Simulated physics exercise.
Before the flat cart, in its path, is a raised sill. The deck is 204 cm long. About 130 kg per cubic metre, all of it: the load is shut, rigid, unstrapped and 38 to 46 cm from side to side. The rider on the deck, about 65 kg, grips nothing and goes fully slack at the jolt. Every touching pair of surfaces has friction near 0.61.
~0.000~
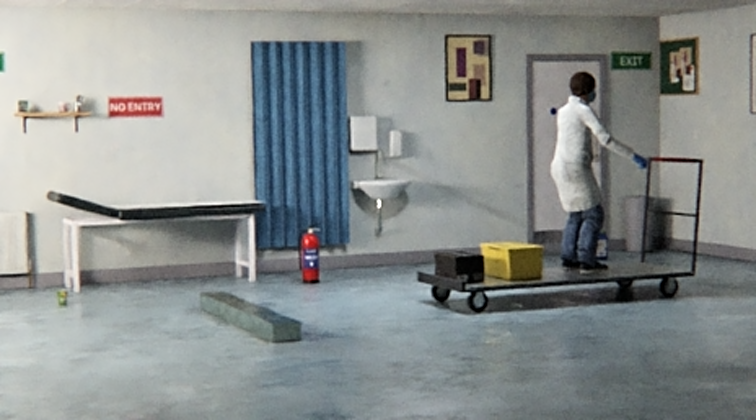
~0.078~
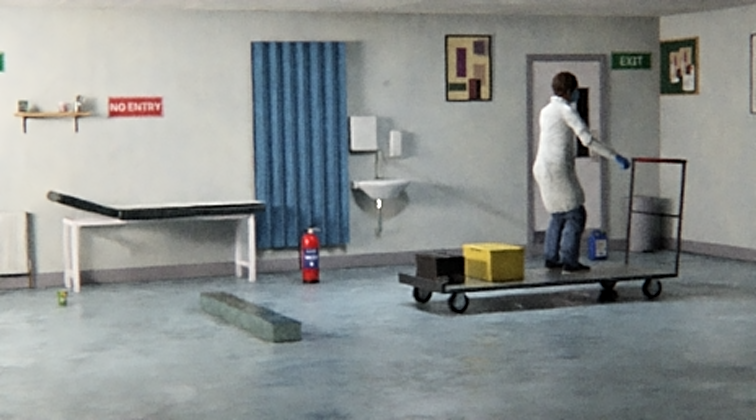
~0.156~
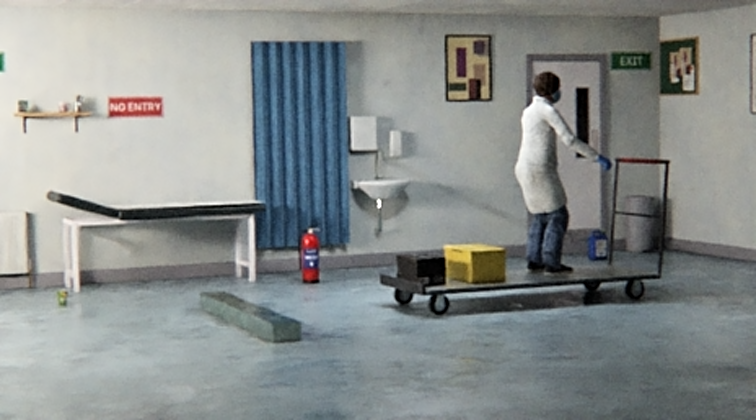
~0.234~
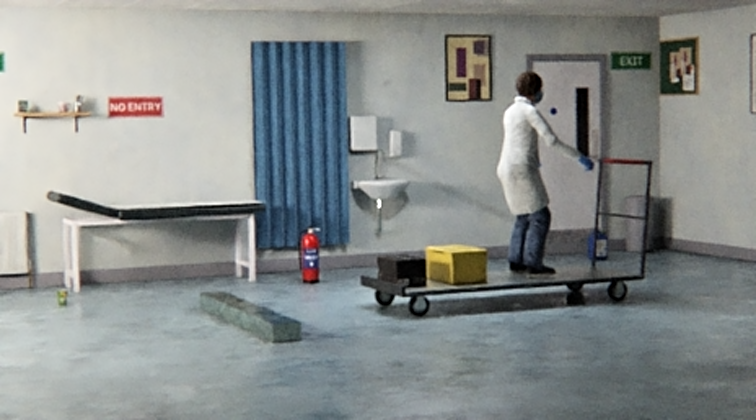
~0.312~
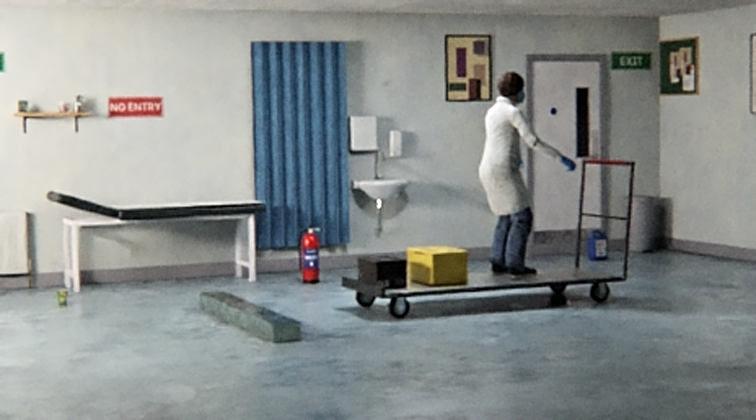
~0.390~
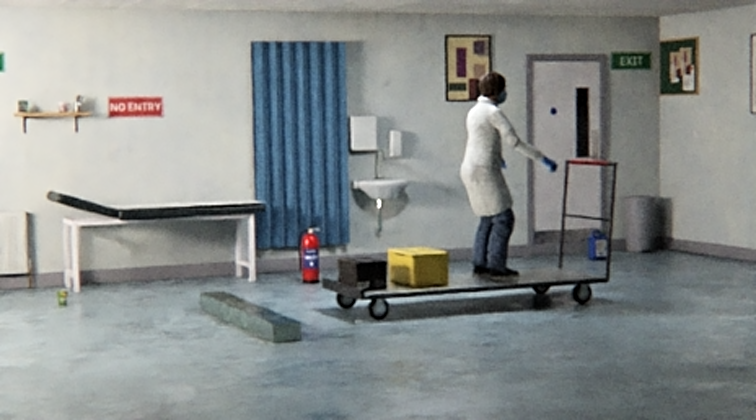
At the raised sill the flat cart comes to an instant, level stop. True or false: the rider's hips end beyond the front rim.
False.
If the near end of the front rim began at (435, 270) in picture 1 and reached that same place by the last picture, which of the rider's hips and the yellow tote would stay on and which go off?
Then hips off, yellow on.
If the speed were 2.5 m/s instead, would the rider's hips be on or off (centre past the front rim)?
Then hips off.
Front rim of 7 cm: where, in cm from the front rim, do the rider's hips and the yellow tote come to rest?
Hips 20 behind, yellow 40 behind.
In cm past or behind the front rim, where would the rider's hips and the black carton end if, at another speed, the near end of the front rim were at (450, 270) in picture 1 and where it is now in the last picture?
Hips 30 past, black 20 behind.
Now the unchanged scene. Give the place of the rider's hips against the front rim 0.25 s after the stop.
About 60 cm behind the rim.
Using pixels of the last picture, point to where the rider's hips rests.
(269, 248).
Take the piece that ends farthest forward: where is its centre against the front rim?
20 cm behind.
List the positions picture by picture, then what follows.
The first picture shows hips (572, 168), yellow tote (512, 261), rim corner (464, 288); 153 cm still to roll.
The second picture shows hips (554, 168), yellow tote (494, 262), rim corner (444, 289); 137 cm still to roll.
The third picture shows hips (536, 169), yellow tote (475, 263), rim corner (424, 291); 121 cm still to roll.
The fourth picture shows hips (518, 170), yellow tote (456, 265), rim corner (404, 292); 105 cm still to roll.
The fifth picture shows hips (500, 170), yellow tote (437, 266), rim corner (383, 293); 88 cm still to roll.
The sixth picture shows hips (482, 171), yellow tote (418, 267), rim corner (363, 295); 72 cm still to roll. Speed about 2.1 m/s.
After 0.74 s the deck stops.
After 0.99 s the rider's hips are 62 cm behind the rim, near (327, 210) in the last picture's view.
After 1.29 s the rider's hips are 31 cm behind the rim, near (287, 242) in the last picture's view.
After 1.74 s the rider's hips are 20 cm behind the rim, near (272, 246) in the last picture's view.
At rest, 3.4 s, nothing is past the rim; behind it, yellow tote, black carton and the rider's hips.
